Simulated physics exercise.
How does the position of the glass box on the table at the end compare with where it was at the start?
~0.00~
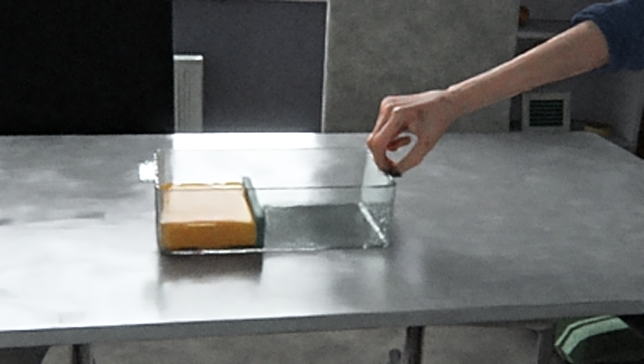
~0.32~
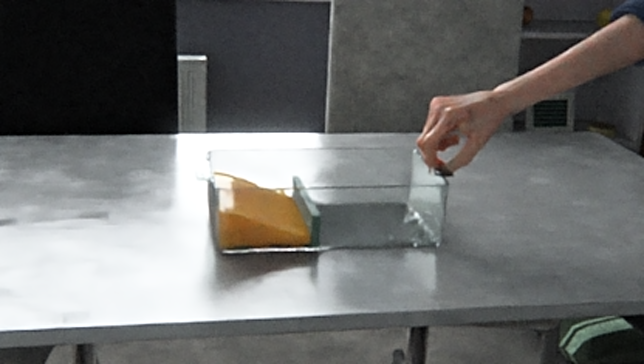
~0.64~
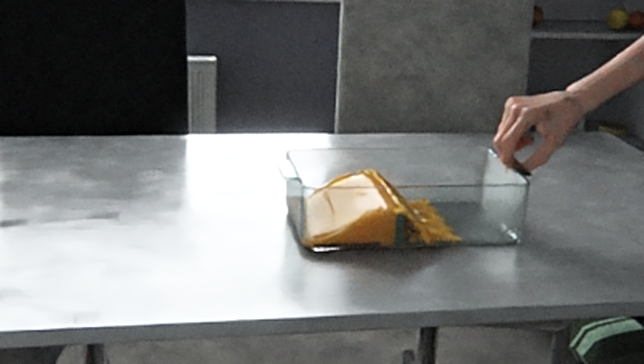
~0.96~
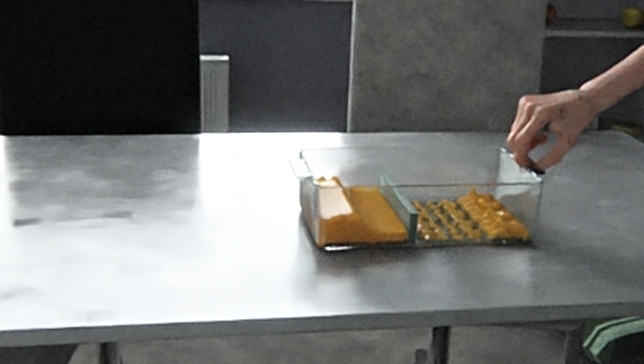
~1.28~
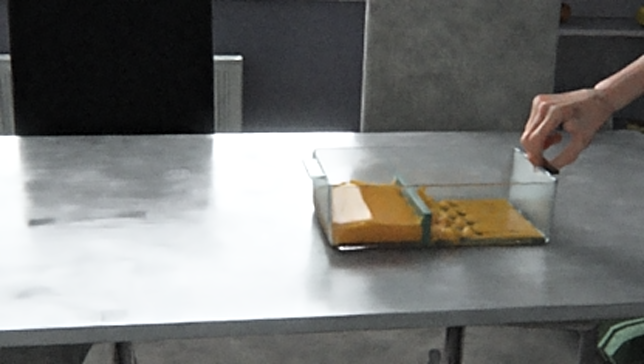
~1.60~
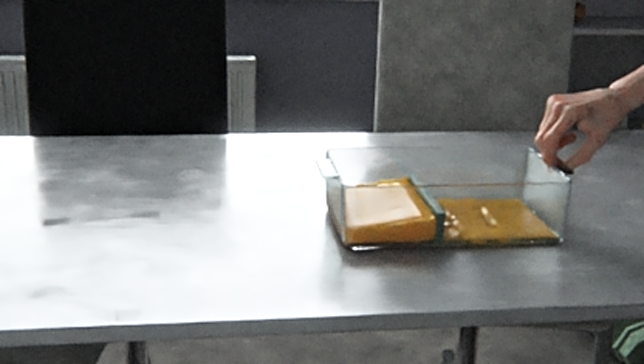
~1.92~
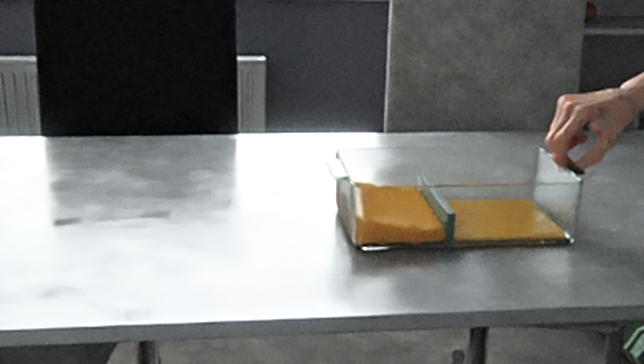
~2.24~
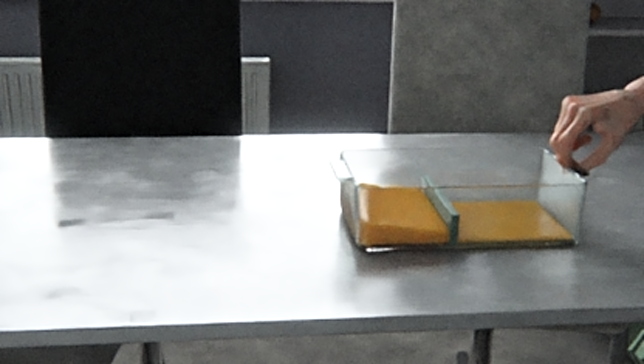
The box ends up clearly farther to the right on the table than where it started, with the hand still at its right end.
